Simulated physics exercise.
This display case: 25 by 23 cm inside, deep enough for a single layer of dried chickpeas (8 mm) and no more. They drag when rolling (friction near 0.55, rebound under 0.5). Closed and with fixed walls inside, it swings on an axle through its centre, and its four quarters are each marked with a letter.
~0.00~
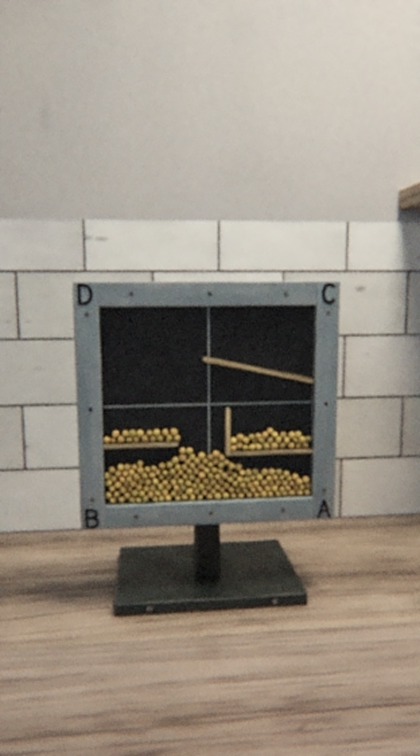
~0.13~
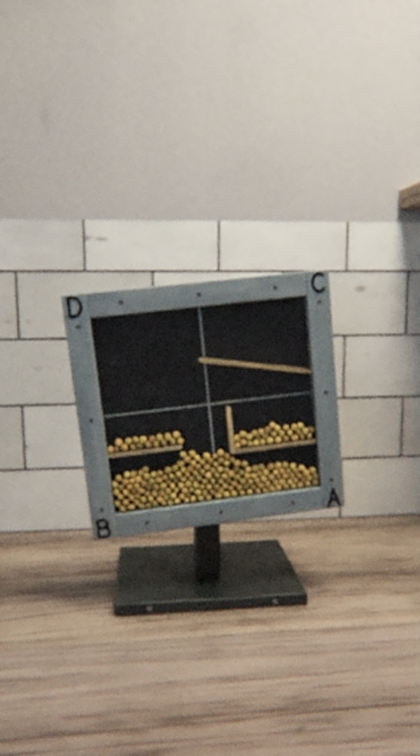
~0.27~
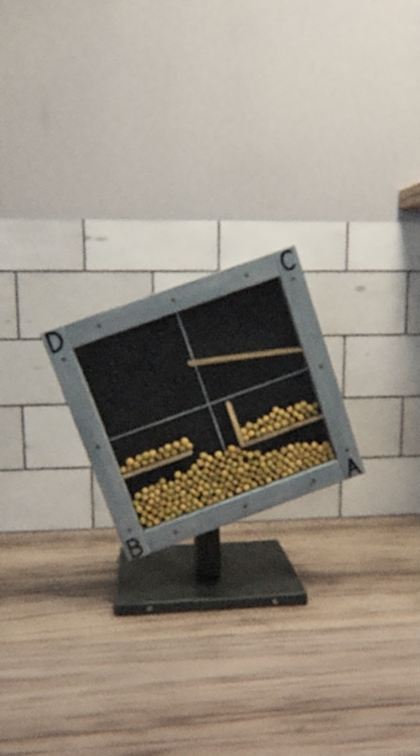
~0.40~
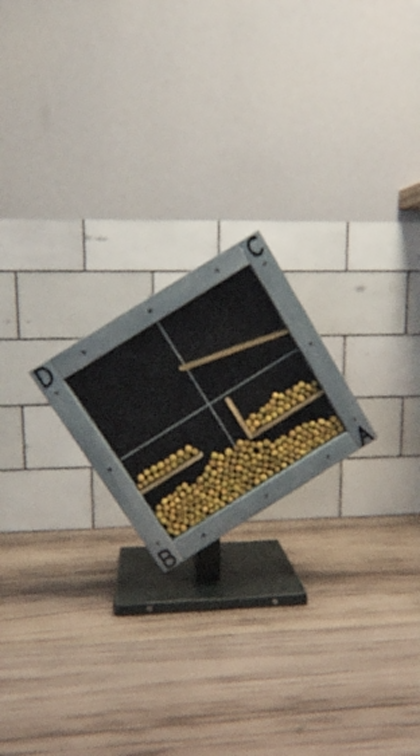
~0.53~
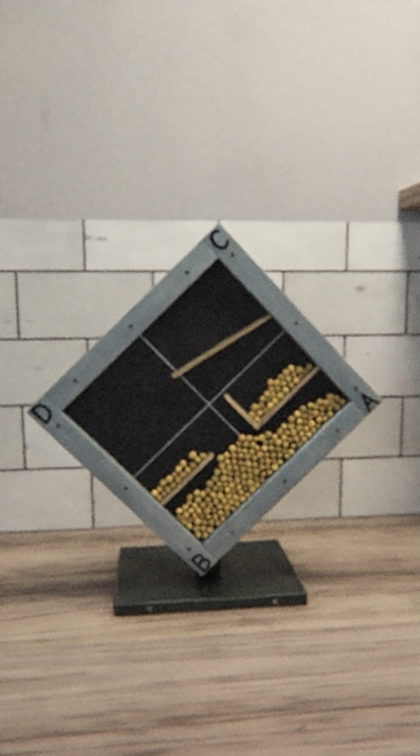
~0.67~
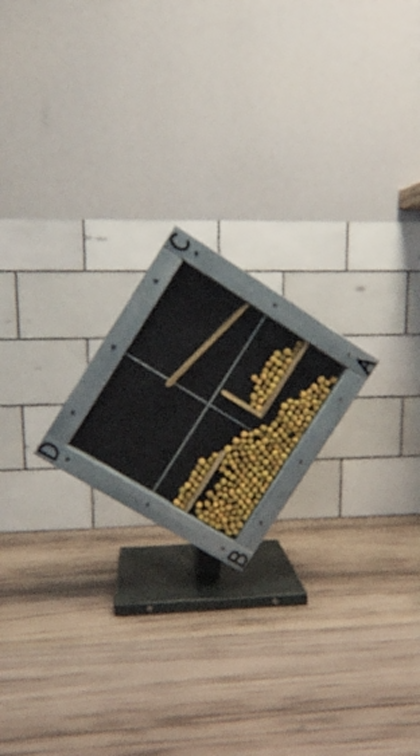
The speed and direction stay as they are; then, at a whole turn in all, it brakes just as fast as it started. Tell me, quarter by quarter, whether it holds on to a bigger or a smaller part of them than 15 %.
A: Bigger. B: Smaller. C: Bigger. D: Smaller.
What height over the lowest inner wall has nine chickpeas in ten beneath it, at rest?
Estimate: 21 cm or so.
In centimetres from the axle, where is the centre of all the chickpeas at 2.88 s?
5 cm right, 7 cm below.
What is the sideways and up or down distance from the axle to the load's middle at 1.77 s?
Offset from axle: Approx. 7 cm right, 3 cm below.
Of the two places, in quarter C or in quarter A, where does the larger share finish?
That would be quarter C.
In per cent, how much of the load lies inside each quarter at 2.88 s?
Quarter A: 20; quarter B: 0; quarter C: 75; quarter D: 5.
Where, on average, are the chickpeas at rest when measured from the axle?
Some 7 cm right and 2 cm above.
After 1.77 s it has turned 163°, the chickpeas' middle is 7 cm right of and 3 cm below the axle; by quarter, B 45 %, D 55 %.
After 2.88 s it has turned 269°, the chickpeas' middle is 5 cm right of and 7 cm below the axle; by quarter, A 20 %, C 75 %, D 5 %.
In the end, by 4.8 s, A 35 %, B 5 %, C 60 %, D 0 %.
